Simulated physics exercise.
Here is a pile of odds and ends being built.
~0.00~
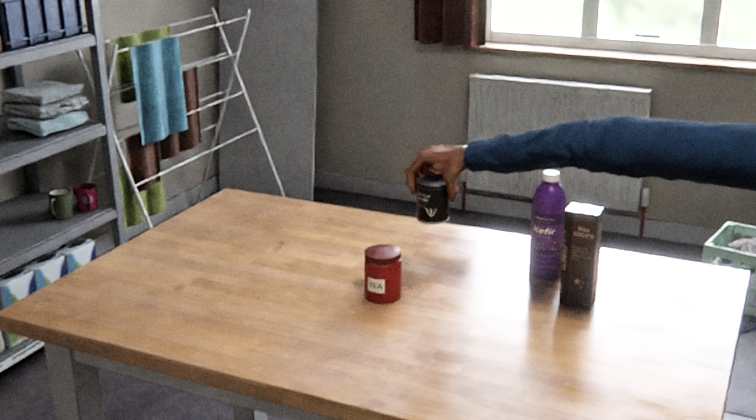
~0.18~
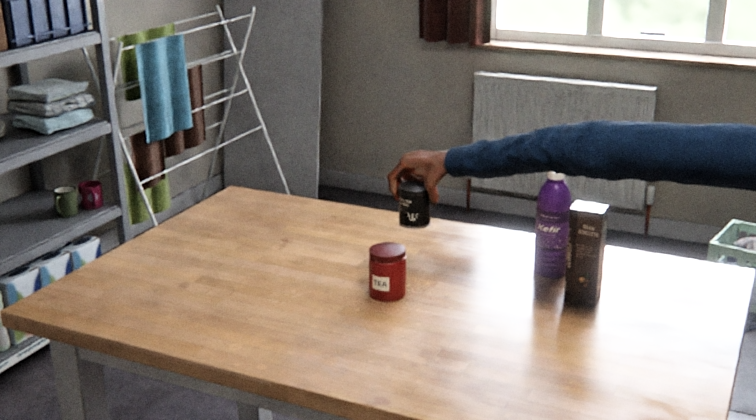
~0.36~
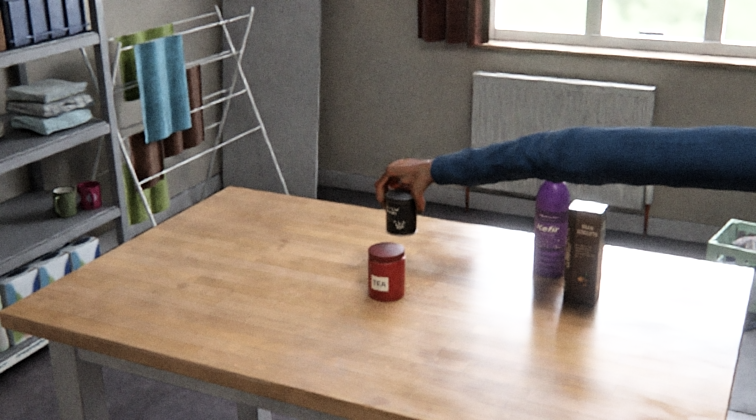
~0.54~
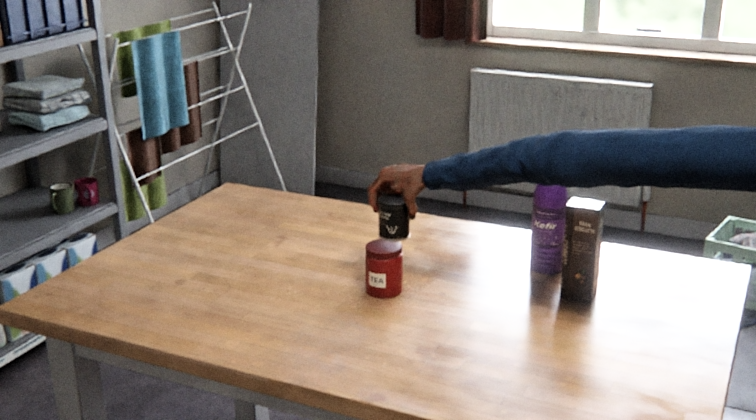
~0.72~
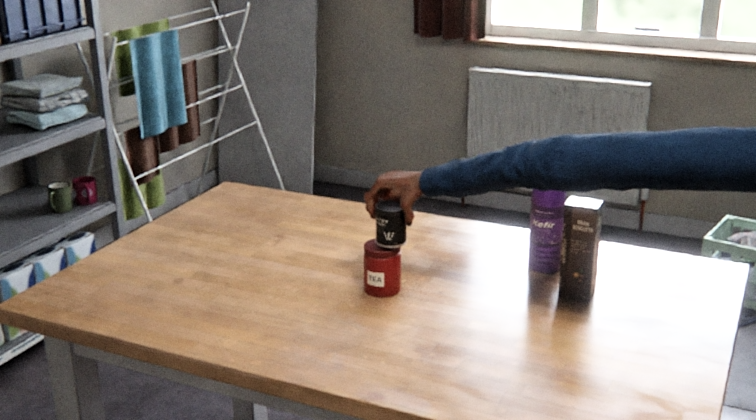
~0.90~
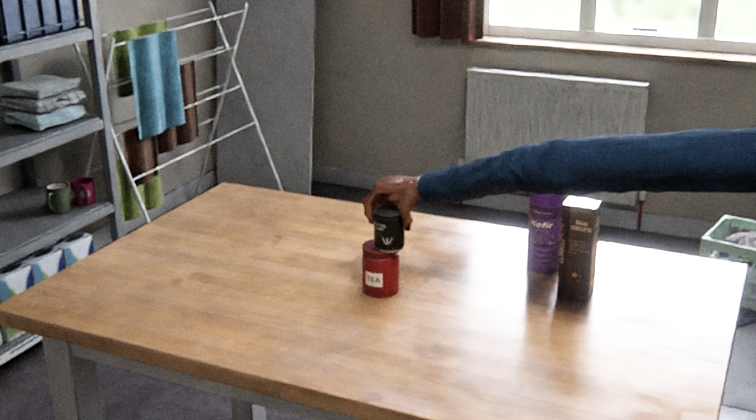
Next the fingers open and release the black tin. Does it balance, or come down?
In the end the pile stays up.
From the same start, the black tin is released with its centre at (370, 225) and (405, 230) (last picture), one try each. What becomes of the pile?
First try: It stays up; second try: It loses its balance.
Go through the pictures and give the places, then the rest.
Coming down; black tin (433, 200); brown carton (581, 255), in the first picture.
Coming down; black tin (415, 205); red jar (388, 272), in the second picture.
Coming down; black tin (402, 213); purple bottle (552, 222), in the third picture.
Coming down; black tin (394, 218); brown carton (582, 250), in the fourth picture.
Coming down; black tin (391, 224); red jar (383, 267), in the fifth picture.
In place under the hand; black tin (389, 228); purple bottle (546, 218), in the sixth picture.
After 1.60 s, nothing has stirred.
After 2.50 s, black tin resting near (389, 229).
At rest (4.0 s), all 4 in place. Seen from the same camera at the end, black tin near (389, 229). The pile holds.
